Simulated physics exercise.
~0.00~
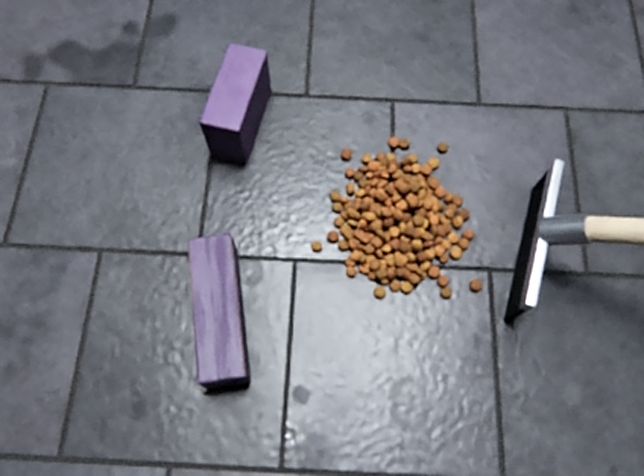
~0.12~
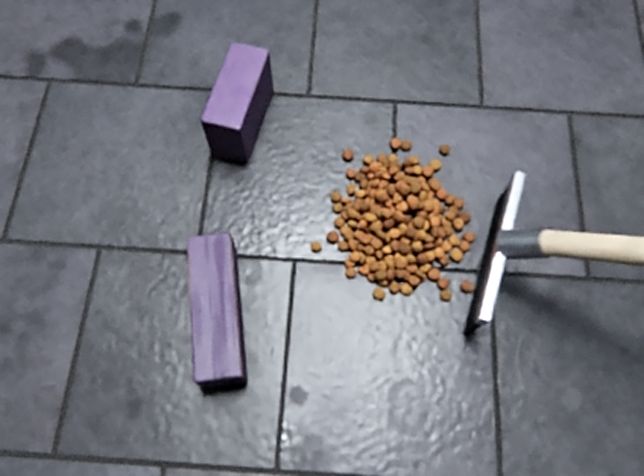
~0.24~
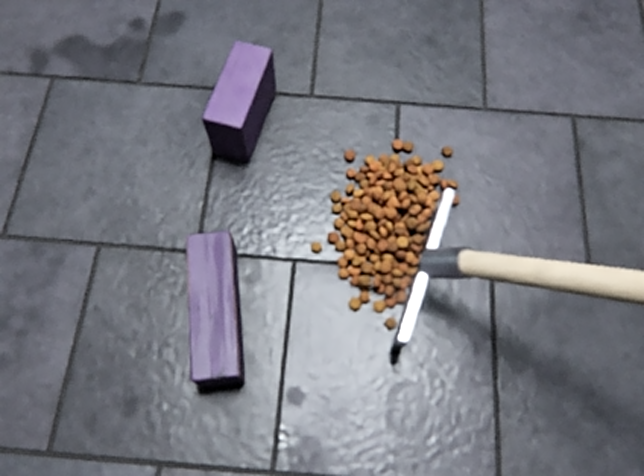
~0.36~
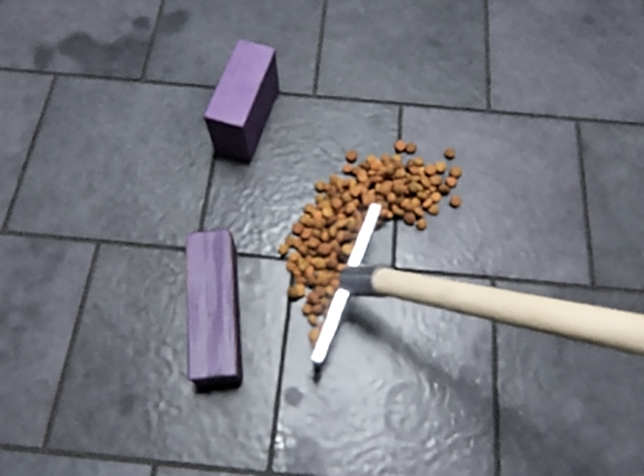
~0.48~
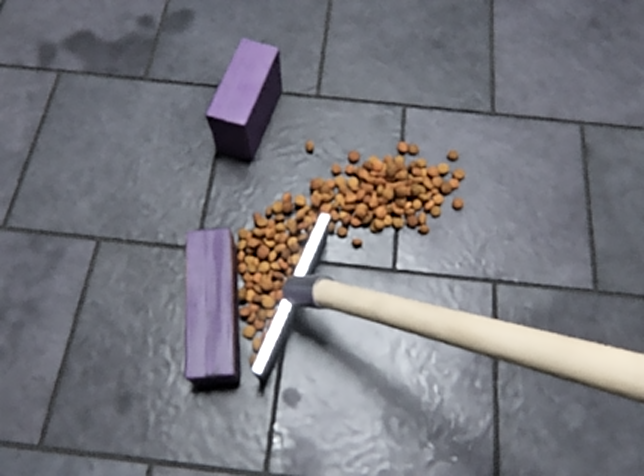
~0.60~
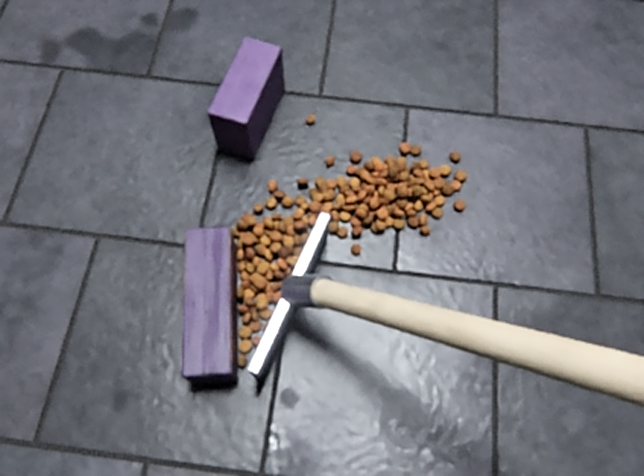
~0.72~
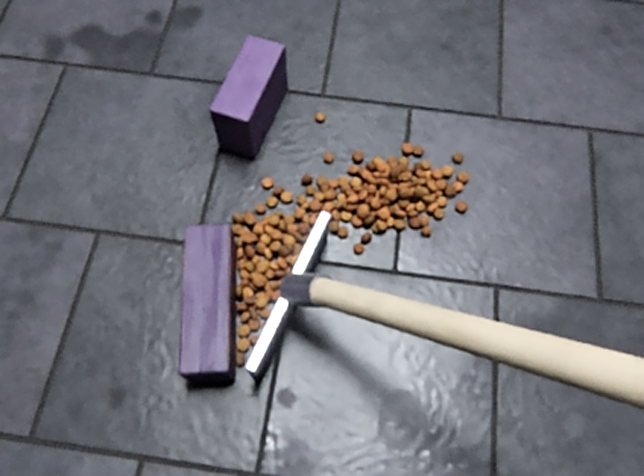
The video shows a squeegee with a pale handle pushing part of a pile of brown kibble leftward across dark tiles toward two purple blocks. The blade stops near the lower block, leaving kibble bunched beside it and spread to the right, with none passing between the blocks.
